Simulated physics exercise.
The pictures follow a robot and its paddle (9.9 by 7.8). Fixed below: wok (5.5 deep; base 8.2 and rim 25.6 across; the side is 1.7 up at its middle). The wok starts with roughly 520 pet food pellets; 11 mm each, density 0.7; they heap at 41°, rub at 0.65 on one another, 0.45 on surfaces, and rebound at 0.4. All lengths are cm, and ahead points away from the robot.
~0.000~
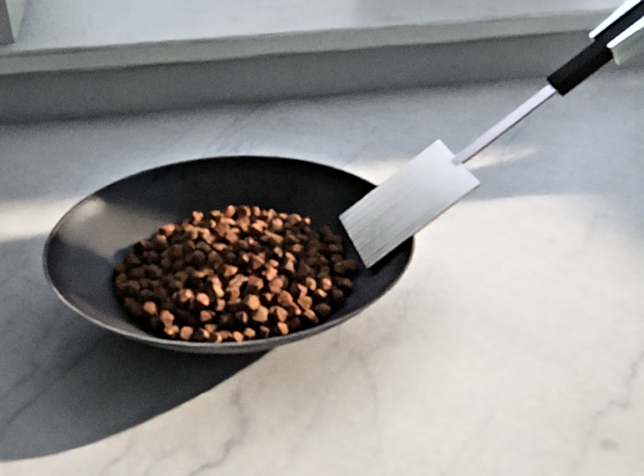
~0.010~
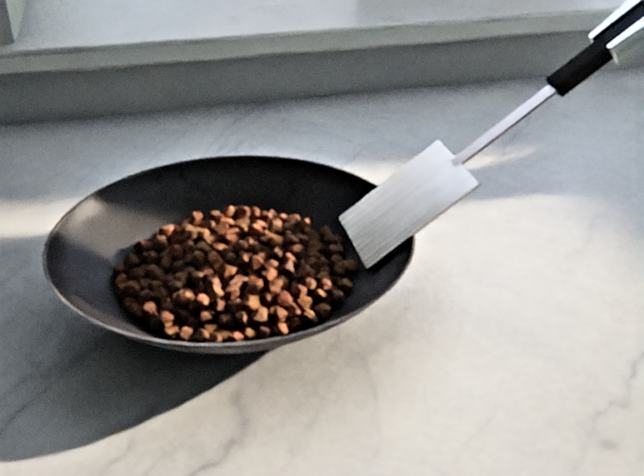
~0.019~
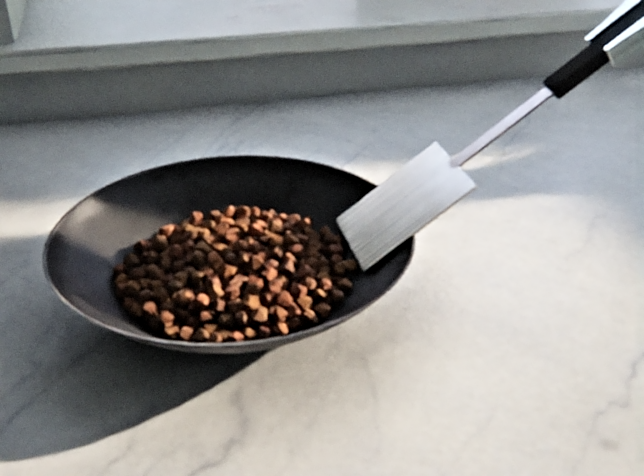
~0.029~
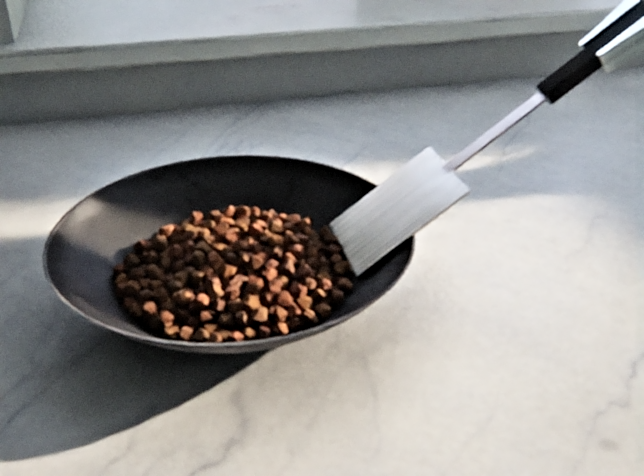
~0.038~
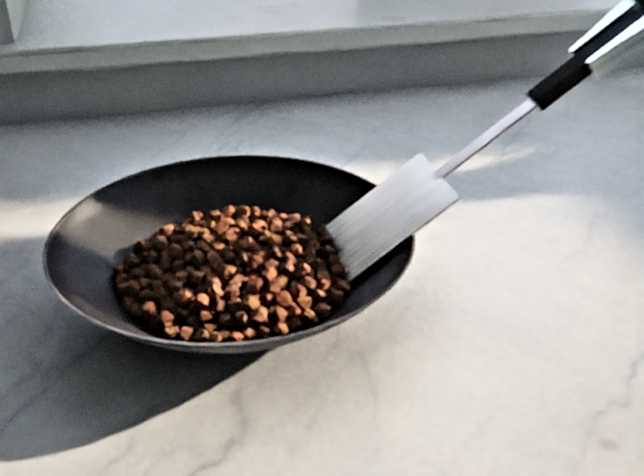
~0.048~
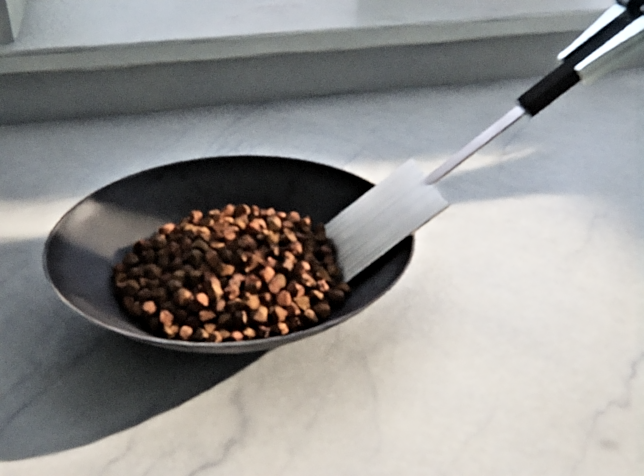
A metal paddle slides slightly down and left into a dark wok of brown pellets.
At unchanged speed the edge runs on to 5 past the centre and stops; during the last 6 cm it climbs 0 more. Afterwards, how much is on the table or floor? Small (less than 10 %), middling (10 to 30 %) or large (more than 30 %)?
Answer: Middling; 10 to 30 % of the pet food pellets finish on the table or floor.
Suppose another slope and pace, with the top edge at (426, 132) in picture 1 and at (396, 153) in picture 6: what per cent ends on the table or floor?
About 20 per cent.
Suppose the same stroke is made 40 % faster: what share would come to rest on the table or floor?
In that case some 15 per cent.
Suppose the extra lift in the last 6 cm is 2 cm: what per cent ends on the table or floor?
Some 10 per cent.
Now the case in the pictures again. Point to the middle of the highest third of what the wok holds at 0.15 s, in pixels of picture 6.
Near (129, 256).
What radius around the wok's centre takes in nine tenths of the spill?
About 25 cm.
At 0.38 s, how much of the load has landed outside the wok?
Some 15 per cent.
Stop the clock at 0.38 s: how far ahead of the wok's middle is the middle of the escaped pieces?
Roughly 18 cm.
By 0.10 s, sloping 36°, highest piece 6 above the table; 525 in the wok.
By 0.15 s, sloping 36°, highest piece 8 above the table; 523 in the wok, 2 on the blade or in flight.
By 0.38 s, sloping 36°, highest piece 7 above the table; 445 in the wok, 72 on the table or floor, 8 on the blade or in flight.
By 1.42 s, sloping 36°, highest piece 7 above the table; 444 in the wok, 81 on the table or floor.
Final count, 444 in the wok, 81 on the table or floor. That is 15 % on the table or floor.
